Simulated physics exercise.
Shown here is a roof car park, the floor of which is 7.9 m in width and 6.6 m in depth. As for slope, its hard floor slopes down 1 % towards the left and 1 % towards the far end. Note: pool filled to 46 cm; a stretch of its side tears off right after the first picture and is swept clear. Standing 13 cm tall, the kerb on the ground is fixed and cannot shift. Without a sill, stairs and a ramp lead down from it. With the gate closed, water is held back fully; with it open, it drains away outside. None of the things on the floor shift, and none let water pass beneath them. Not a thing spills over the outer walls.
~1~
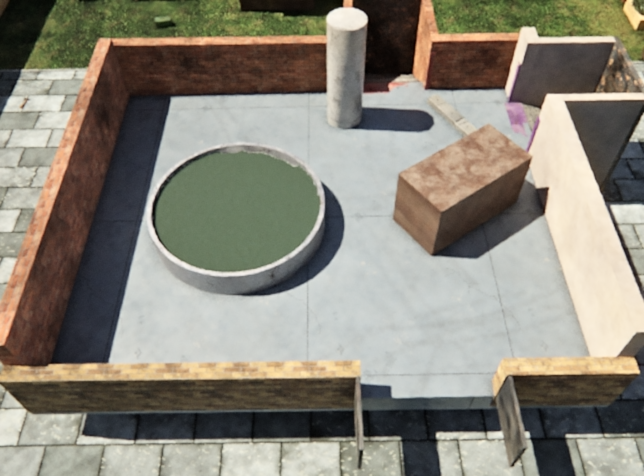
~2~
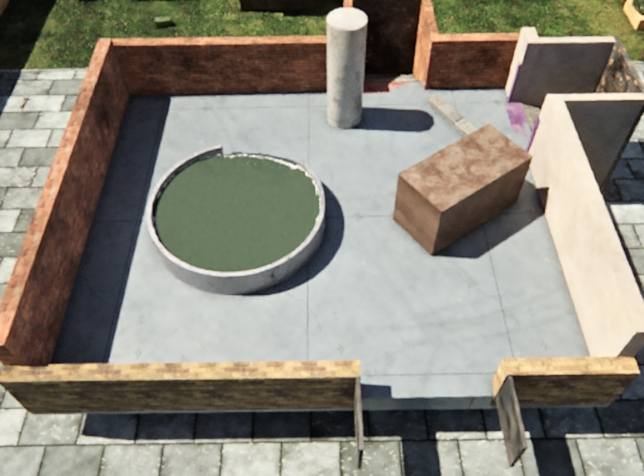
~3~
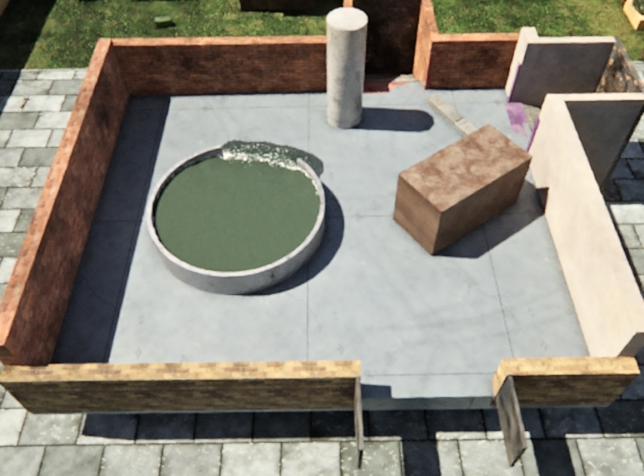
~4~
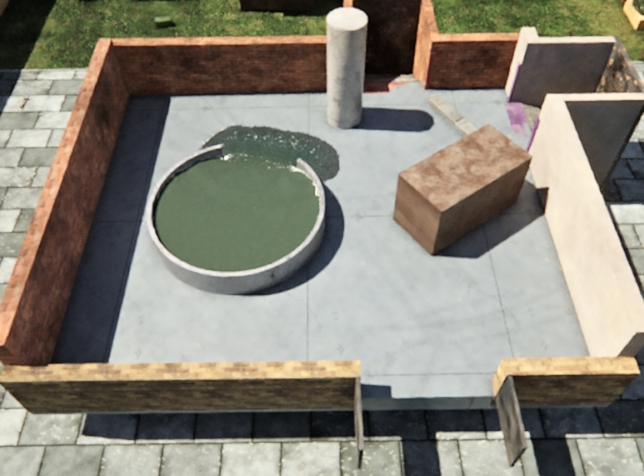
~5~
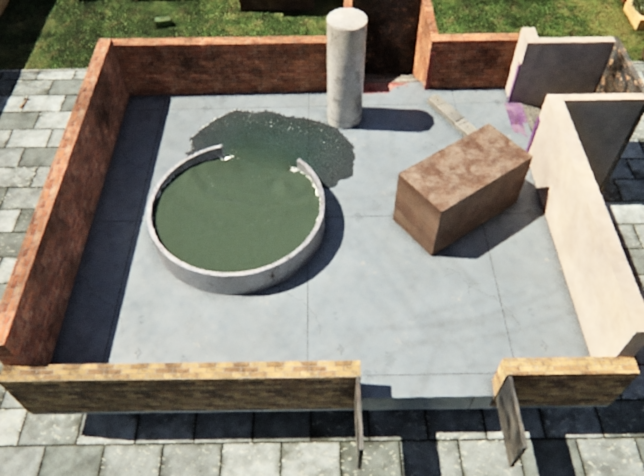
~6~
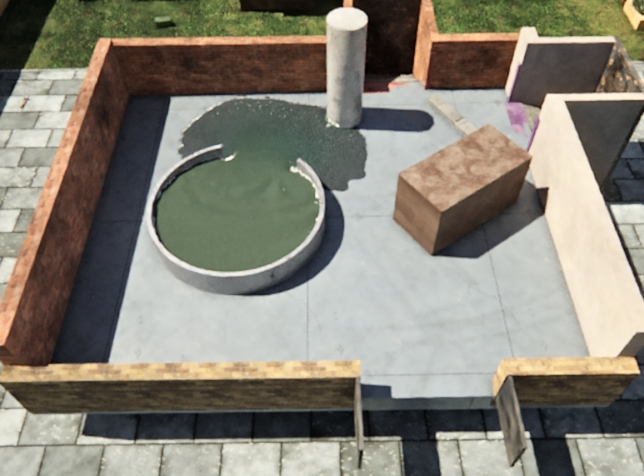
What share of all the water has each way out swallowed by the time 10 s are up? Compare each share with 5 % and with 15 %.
Result: Gateway at less than 5 %, flight of stairs down (marked red) at between 5 and 15 %, ramp down (marked purple) at not even 5 %.
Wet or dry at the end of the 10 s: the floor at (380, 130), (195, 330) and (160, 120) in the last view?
Going through the three points: Awash, then awash, then awash.
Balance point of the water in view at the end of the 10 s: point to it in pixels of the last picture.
I'd put it close to (252, 191).
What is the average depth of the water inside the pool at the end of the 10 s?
I'd put the average depth near 8 cm.
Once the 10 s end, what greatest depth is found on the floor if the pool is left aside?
Around 14 centimetres.
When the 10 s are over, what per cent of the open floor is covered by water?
Close to 80 in a hundred.
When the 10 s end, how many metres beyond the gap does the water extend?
5.2 m.
A moment later water covers 15 % of the floor and is deepest (32 cm) near (310, 95); gone so far, the gateway 0 %, the flight of stairs down (marked red) 0 %, the ramp down (marked purple) 0 %.
Soon after water covers 25 % of the floor and is deepest (32 cm) near (284, 101); gone so far, the gateway 0 %, the flight of stairs down (marked red) 0 %, the ramp down (marked purple) 0 %.
Next water covers 35 % of the floor and is deepest (26 cm) near (292, 95); gone so far, the gateway 0 %, the flight of stairs down (marked red) 1 %, the ramp down (marked purple) 0 %.
Later on water covers 60 % of the floor and is deepest (21 cm) near (138, 98); gone so far, the gateway 0 %, the flight of stairs down (marked red) 4 %, the ramp down (marked purple) 1 %.
At the end water covers 80 % of the floor and is deepest (14 cm) near (128, 104); gone so far, the gateway 0 %, the flight of stairs down (marked red) 7 %, the ramp down (marked purple) 3 %.
